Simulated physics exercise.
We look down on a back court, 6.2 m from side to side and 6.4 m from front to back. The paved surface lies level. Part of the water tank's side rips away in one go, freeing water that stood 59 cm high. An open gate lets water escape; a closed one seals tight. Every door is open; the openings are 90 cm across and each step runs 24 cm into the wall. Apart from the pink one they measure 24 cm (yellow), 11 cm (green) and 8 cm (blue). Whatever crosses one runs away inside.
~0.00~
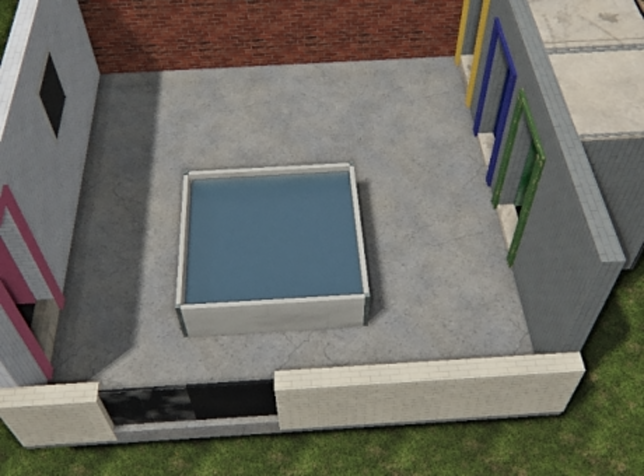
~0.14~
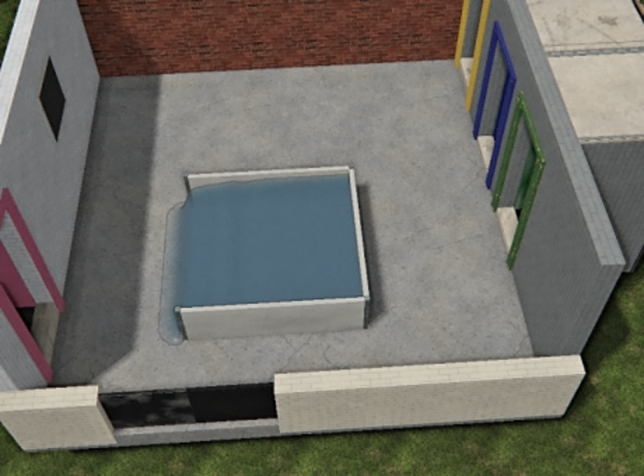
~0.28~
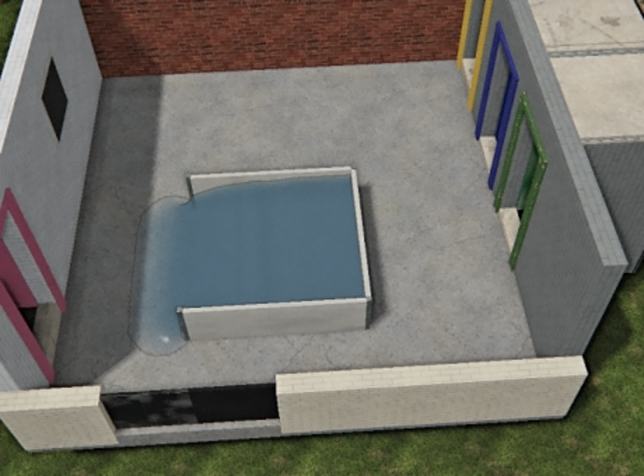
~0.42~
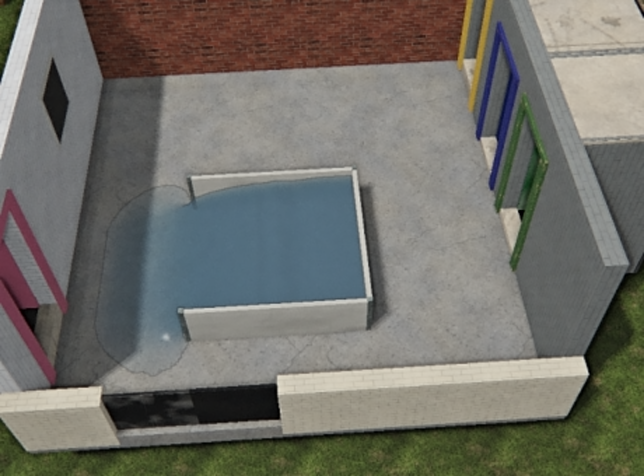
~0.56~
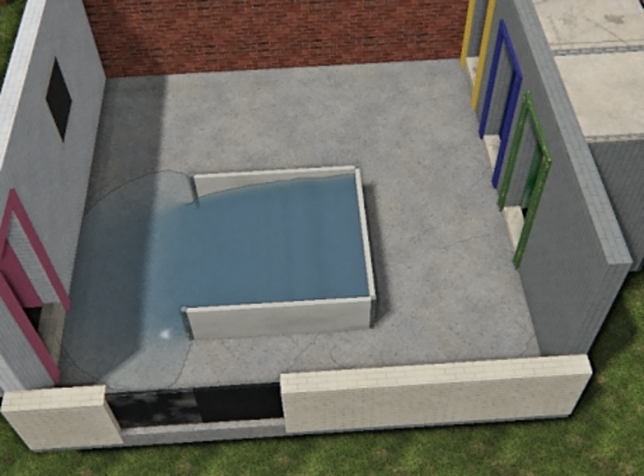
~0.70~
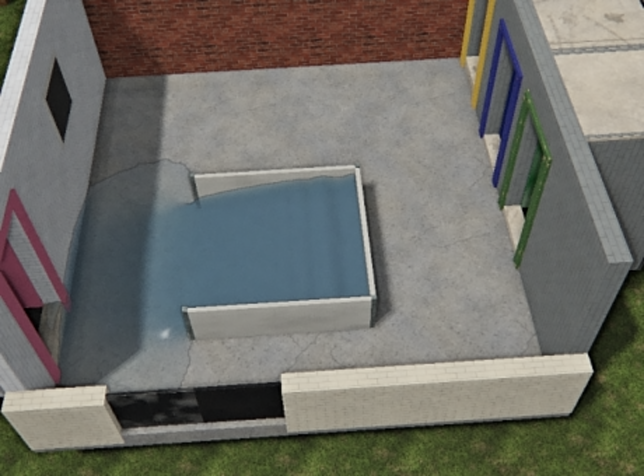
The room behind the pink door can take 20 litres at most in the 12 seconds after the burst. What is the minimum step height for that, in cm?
About 29 cm.
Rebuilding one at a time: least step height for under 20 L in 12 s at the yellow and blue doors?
Roughly 11.5 cm at yellow and 9.5 cm at blue.
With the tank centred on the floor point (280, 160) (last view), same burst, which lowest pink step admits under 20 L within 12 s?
Some 9.5 cm.
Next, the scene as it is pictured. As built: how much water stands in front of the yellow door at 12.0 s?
About 9.5 cm.
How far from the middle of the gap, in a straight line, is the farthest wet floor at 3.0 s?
Roughly 4.4 m.
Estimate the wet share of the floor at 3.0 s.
About 45 per cent.
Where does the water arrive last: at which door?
The blue one.
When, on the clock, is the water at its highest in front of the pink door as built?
At about 1.8 s.
After 1.4 s water covers 20 % of the floor, deepest (42 cm) near (86, 287); 33 cm at the pink door, 6 litres in over its 26 cm step.
After 3.0 s water covers 45 % of the floor, deepest (38 cm) near (51, 421); 30 cm at the pink door, 39 litres in over its 26 cm step.
After 12.0 s water covers 100 % of the floor, deepest (12 cm) near (221, 75); 7 cm at the pink door, 45 litres in over its 26 cm step.
At the pink door as built, the water arrived by 0.7 s and peaked near 34 cm at 1.8 s.
Run again over the same 12 s with other heights there, 41 litres in over 26.5 cm, 2 litres over 35.5 cm. The limit of 20 litres is kept from about 29 cm up.
